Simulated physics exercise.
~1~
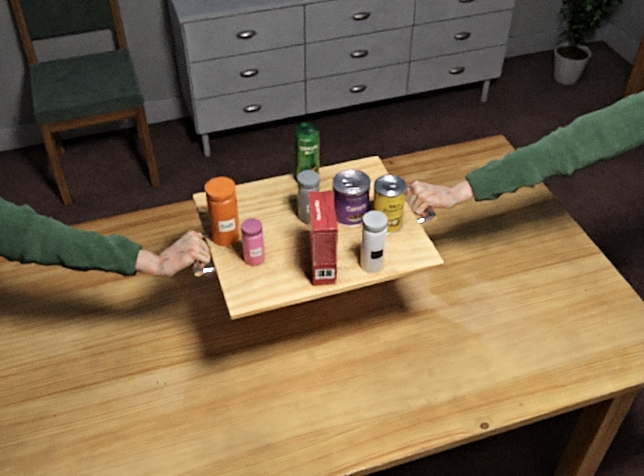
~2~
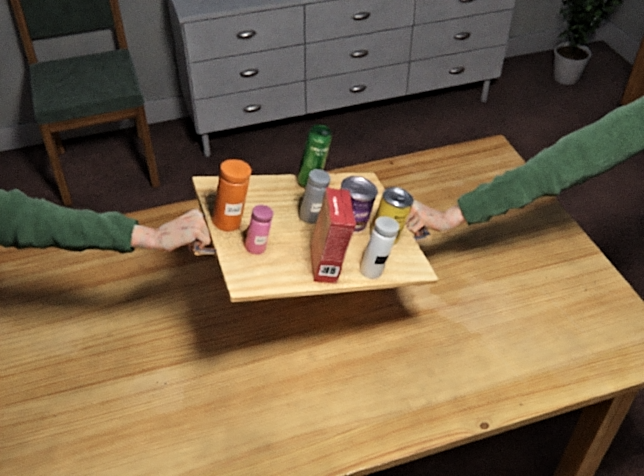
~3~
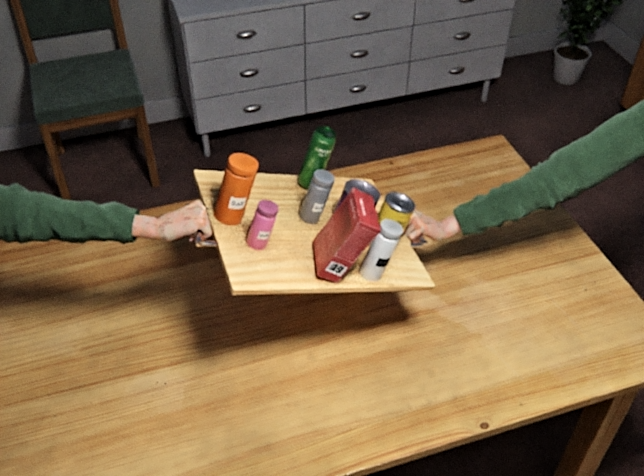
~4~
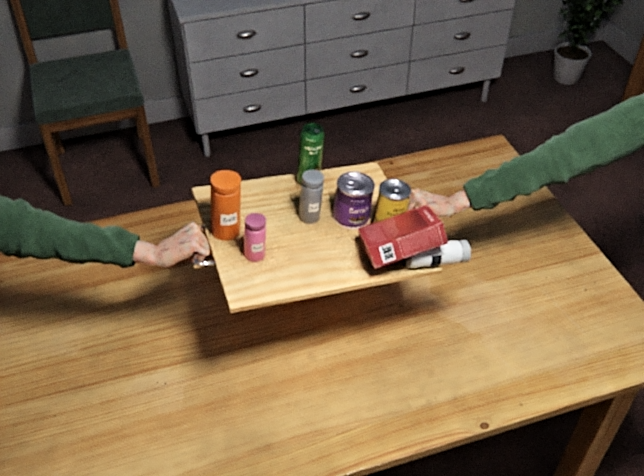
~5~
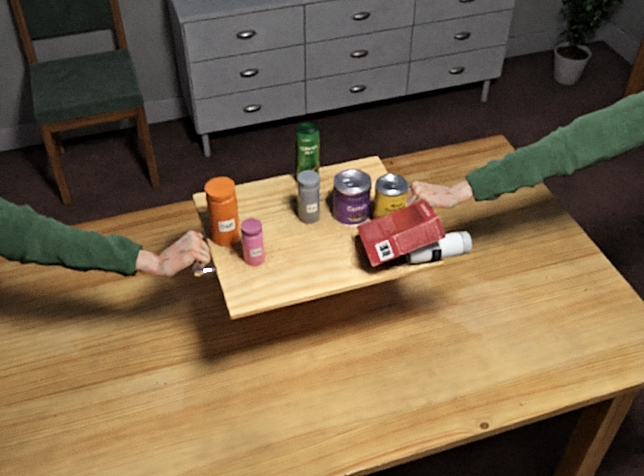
In a room with a grey chest of drawers and a green chair behind a wooden table, seen from above at an angle, two green-sleeved hands hold a rimless wooden tray over the tabletop. An orange jar and pink shaker stand at left, a green can and grey shaker near the back, purple and yellow tins toward the right, and a red packet and white shaker in front. The hands tip the tray down to the right, and the packet leans toward the white shaker. Both topple rightward. The tray is levelled, leaving them lying at its right edge while everything else stands upright.
